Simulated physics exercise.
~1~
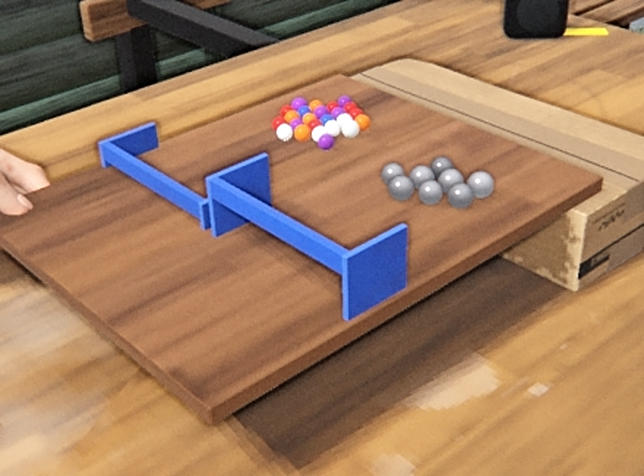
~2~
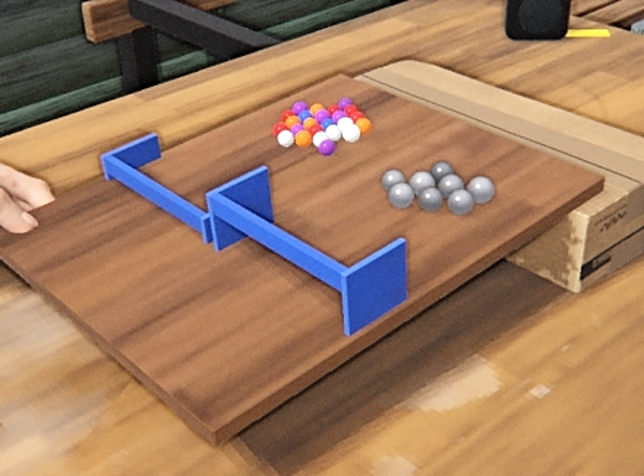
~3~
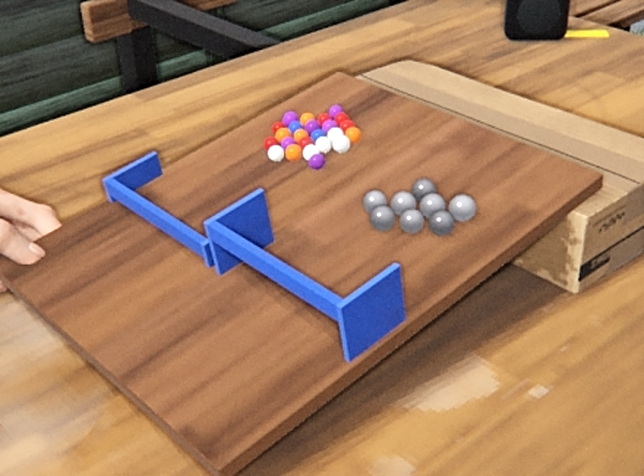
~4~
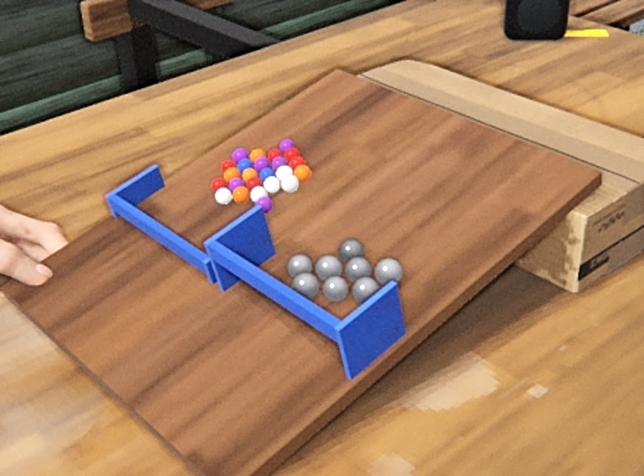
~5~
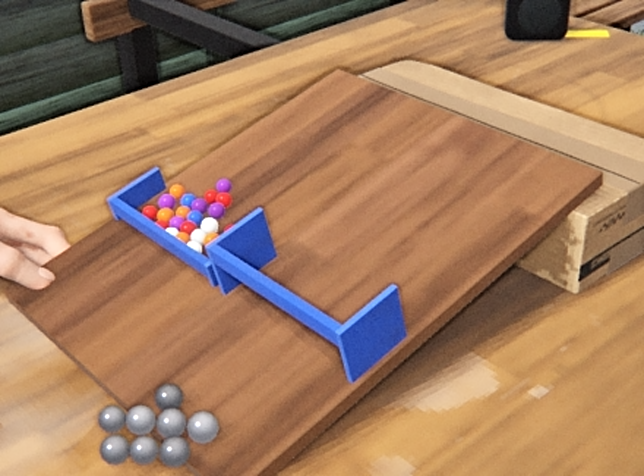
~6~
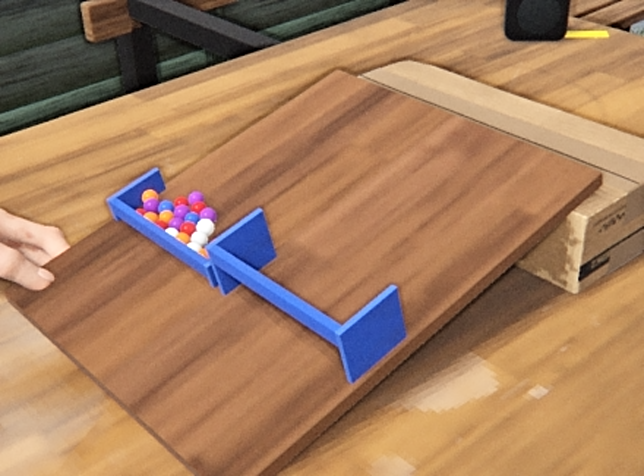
A hand at the left lowered one end of a wooden board propped on a cardboard box, and the gray balls rolled down under a blue bar and out of view, while the small colorful balls piled up behind the other blue bar.
